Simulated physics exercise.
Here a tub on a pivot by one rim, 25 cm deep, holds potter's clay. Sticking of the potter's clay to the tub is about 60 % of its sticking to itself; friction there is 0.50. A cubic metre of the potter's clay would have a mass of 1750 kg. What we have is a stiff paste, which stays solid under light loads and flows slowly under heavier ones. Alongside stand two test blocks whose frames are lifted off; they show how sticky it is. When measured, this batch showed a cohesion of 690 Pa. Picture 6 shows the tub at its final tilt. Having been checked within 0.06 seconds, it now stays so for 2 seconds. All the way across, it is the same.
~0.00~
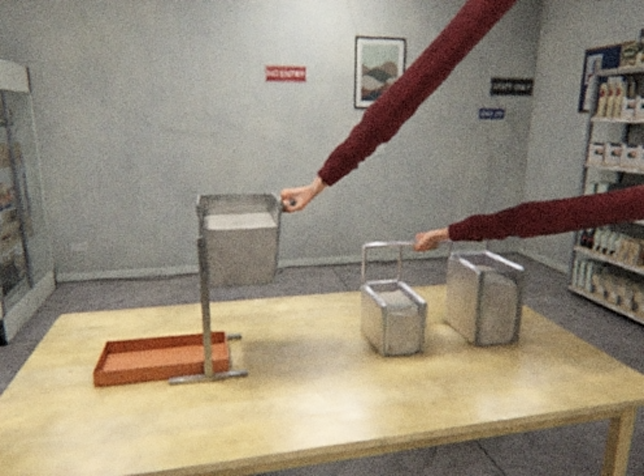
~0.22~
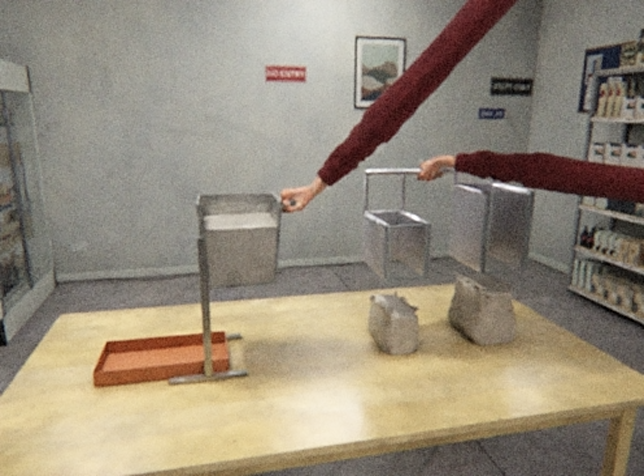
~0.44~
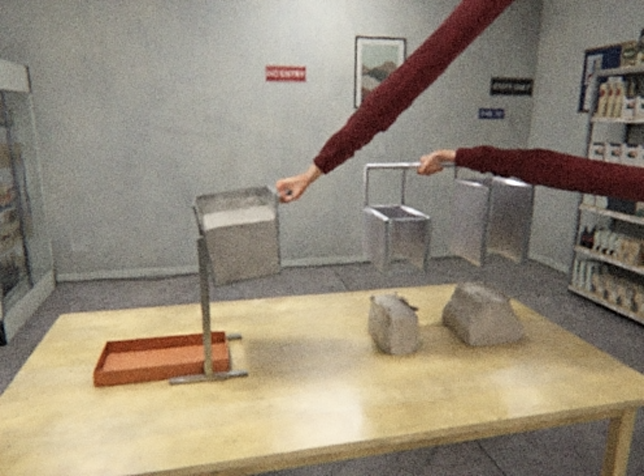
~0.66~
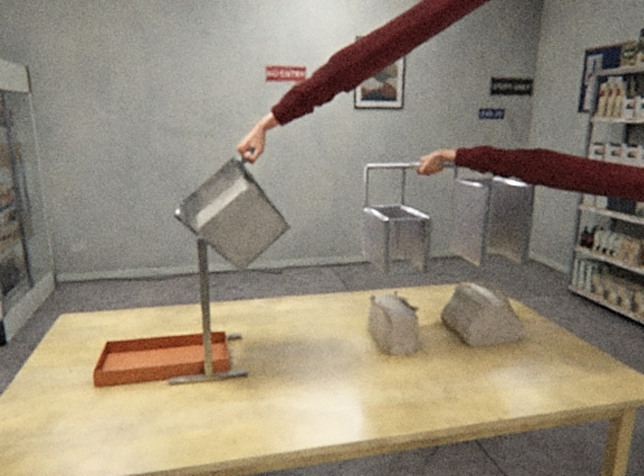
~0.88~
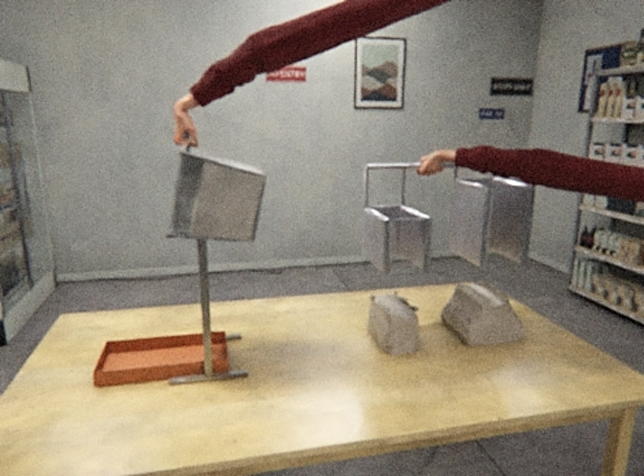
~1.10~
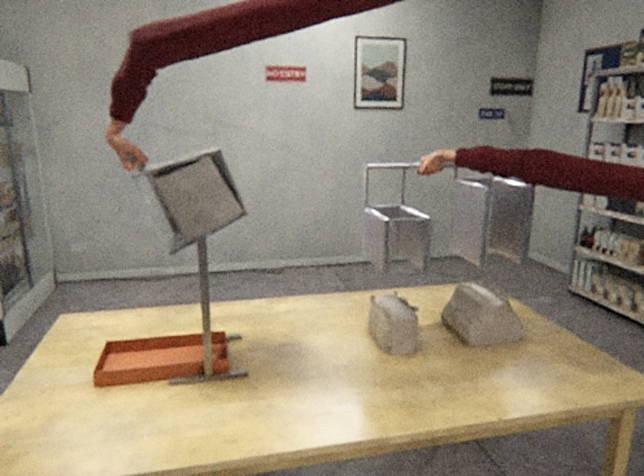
A hand lifts casings off two blocks, one slumps, then another hand tilts a tub leftward.
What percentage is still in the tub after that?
About 0 %.
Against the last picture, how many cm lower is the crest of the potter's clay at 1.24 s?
I reckon it's close to 7 cm.
After 1.24 s, the tub is at 111 degrees and holds 82 %.
After 1.41 s, the tub is at 111 degrees and holds 31 %.
After 1.58 s, the tub is at 111 degrees and holds 18 %.
After 1.75 s, the tub is at 111 degrees and holds 0 %.
After 3.10 s, the tub is at 111 degrees and holds 0 %.
